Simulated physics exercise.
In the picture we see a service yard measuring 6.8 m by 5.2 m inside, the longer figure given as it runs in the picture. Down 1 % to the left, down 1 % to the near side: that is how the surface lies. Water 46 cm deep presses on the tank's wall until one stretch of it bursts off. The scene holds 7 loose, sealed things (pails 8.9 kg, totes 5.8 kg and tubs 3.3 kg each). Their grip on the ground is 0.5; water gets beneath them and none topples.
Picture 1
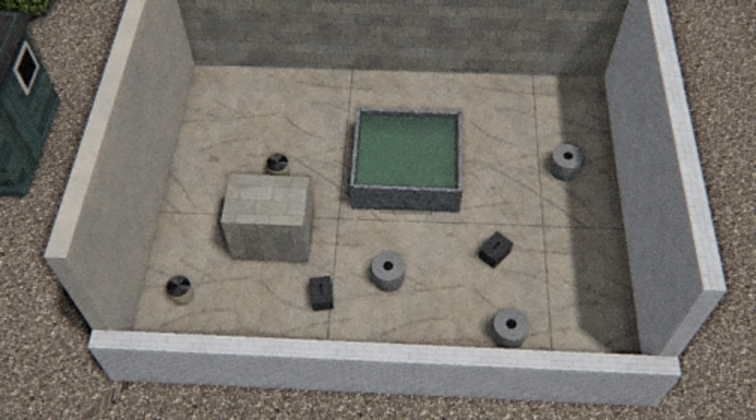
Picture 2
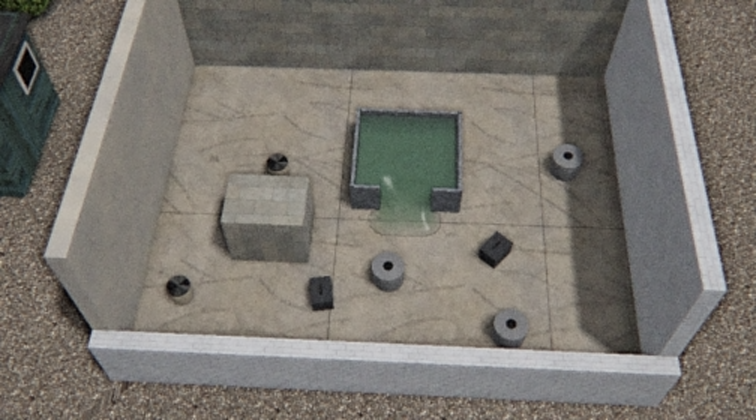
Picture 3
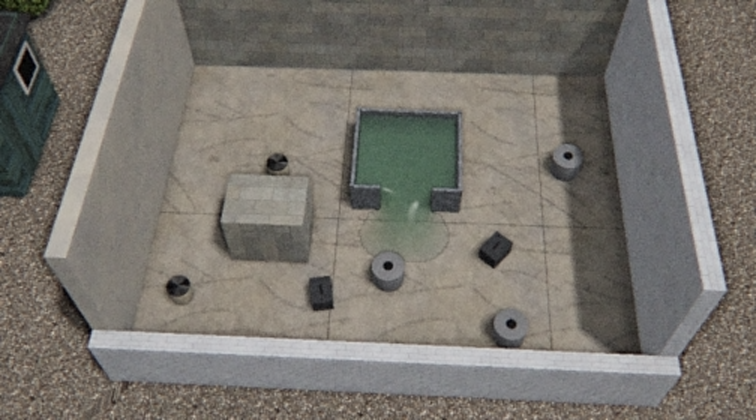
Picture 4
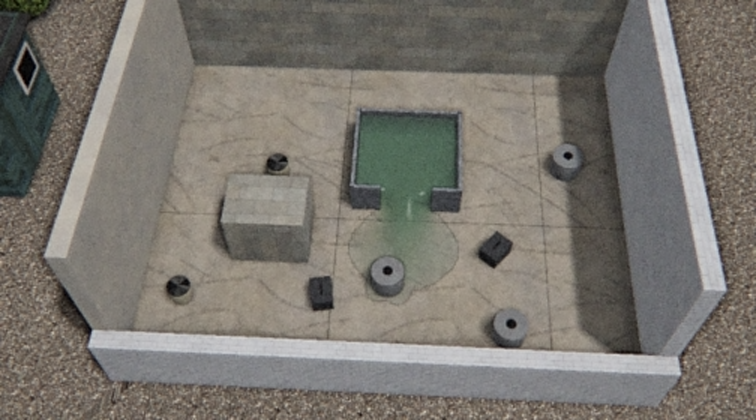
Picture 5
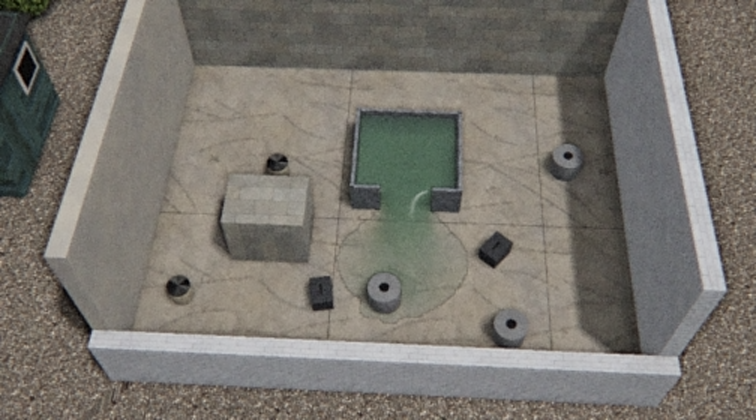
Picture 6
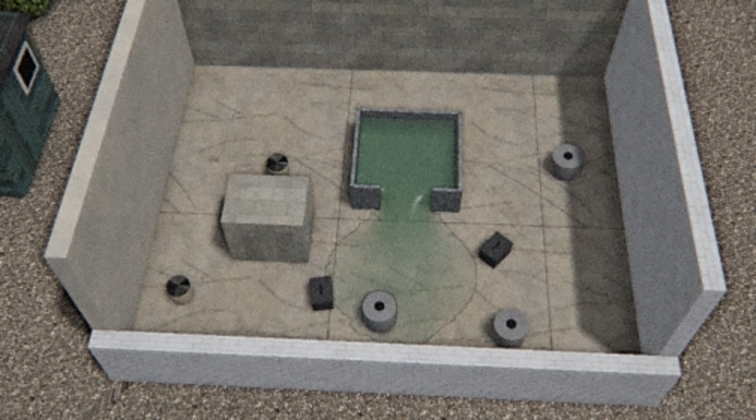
A walled, stone-paved service yard is seen from high above its near side by a still camera. A dark-rimmed tank of green water stands near the centre, with a pale block to its left, grey tubs, small black totes and dark-topped pails scattered around. A gap opens in the tank's near wall, green water spreads across the paving, and the nearest grey tub slides toward the near wall, drifting slightly left.
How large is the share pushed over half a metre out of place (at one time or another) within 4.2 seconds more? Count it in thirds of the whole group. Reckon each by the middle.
Between one and two thirds of the group.
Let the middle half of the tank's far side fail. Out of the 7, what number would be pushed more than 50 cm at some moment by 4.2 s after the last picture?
In that case the number is 1.
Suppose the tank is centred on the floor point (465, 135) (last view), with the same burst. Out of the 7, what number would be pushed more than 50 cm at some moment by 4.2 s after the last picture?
That would give 4.
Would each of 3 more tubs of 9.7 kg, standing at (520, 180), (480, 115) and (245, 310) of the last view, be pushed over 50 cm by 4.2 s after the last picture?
Respectively: Doesn't reach it; doesn't reach it; tops it.
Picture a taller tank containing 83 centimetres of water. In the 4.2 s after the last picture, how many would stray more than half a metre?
That would give 5.
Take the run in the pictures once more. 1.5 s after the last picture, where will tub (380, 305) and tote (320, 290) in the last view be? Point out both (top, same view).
They end up about (324, 331) and (256, 318) in the last view.
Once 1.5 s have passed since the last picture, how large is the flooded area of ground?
The covered patch comes to about 11.5 m2.
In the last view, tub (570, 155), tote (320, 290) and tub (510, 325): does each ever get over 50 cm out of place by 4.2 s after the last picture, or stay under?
The first is inside the limit, the second beyond the limit, and the third beyond the limit.
Then, 0.4 s after the last picture 1 of 7 are over 50 cm from their spots; 1 afloat.
Then, 1.5 s after the last picture 3 of 7 are over 50 cm from their spots; 2 afloat.
Then, 2.8 s after the last picture 3 of 7 are over 50 cm from their spots; 2 afloat.
Then, 4.2 s after the last picture 3 of 7 are over 50 cm from their spots, and 3 have been at some point; 3 afloat.
